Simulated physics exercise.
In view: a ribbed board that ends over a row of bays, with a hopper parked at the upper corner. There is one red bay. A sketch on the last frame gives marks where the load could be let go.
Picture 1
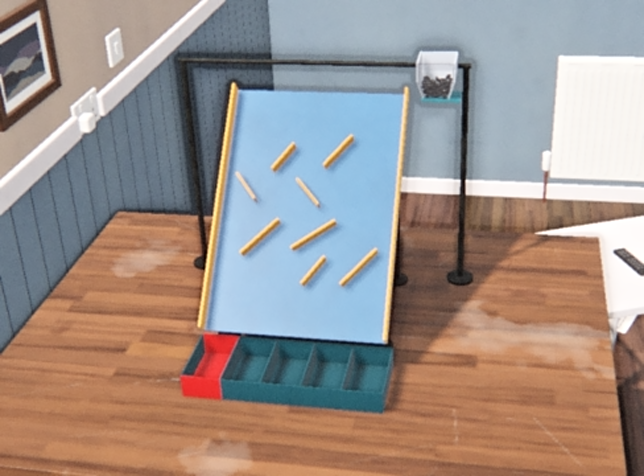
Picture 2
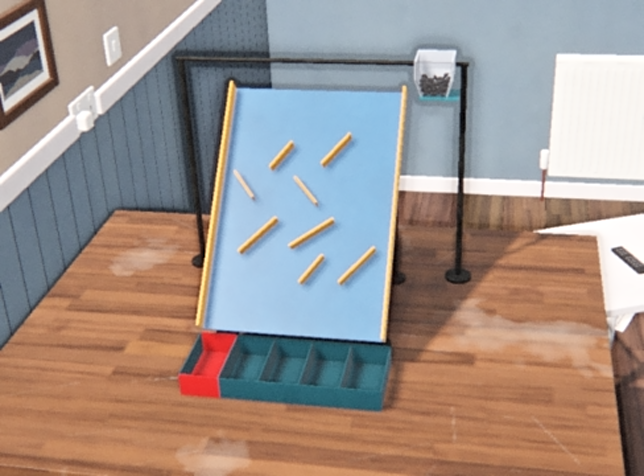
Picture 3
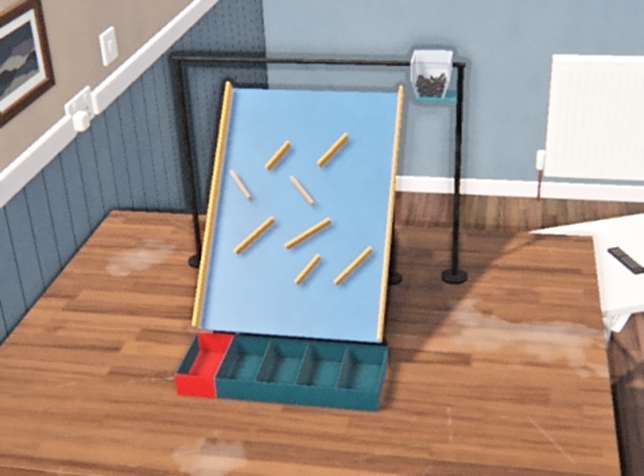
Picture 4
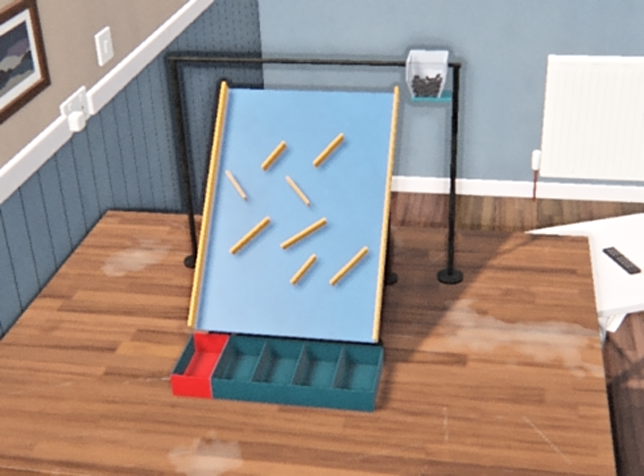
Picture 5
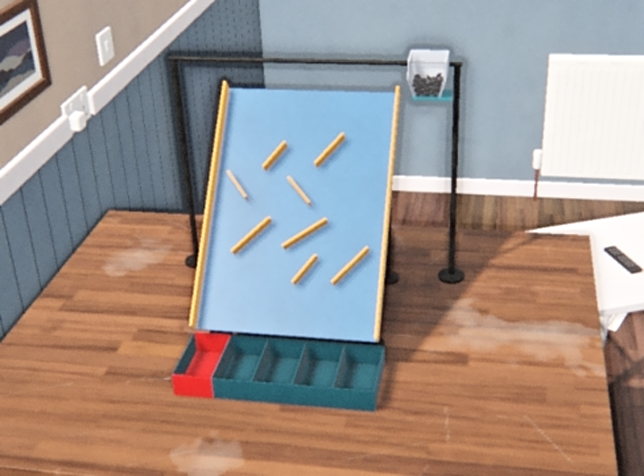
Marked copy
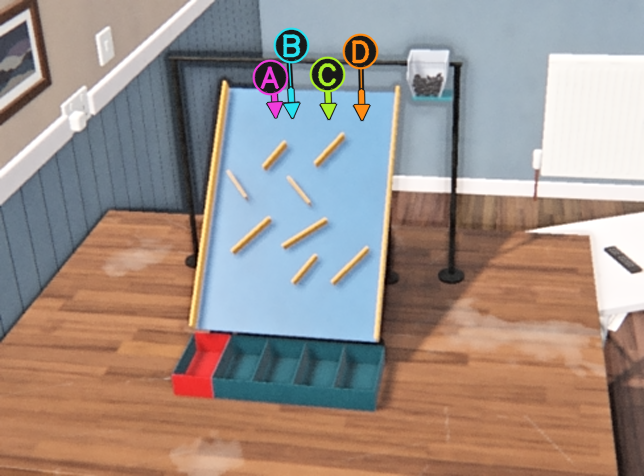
The video shows a tilted blue board with slanted ribs above a row of bays, the leftmost one red, and a small container of dark pieces at the upper right; nothing moves except a very slight drift of the view.
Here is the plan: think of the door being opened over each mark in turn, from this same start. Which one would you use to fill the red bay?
Go for A.
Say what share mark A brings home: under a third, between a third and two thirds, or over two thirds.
Over two thirds.
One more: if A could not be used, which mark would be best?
The answer is B.
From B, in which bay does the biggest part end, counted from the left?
It is the first one.
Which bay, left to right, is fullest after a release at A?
The first from the left.
On the marked copy, mark A meets the board at (275, 112); mark B meets the board at (292, 112); mark C meets the board at (328, 113); mark D meets the board at (361, 114).
If A is chosen, the larger part in the red bay, about a tenth in other bays, about a tenth held on the board.
If B is chosen, roughly half in the red bay, roughly a third in other bays, roughly a quarter held on the board.
If C is chosen, about a tenth in the red bay, roughly half in other bays, roughly a third held on the board.
If D is chosen, not one piece in the red bay, almost all in other bays, just a few held on the board, just a few outside the box.
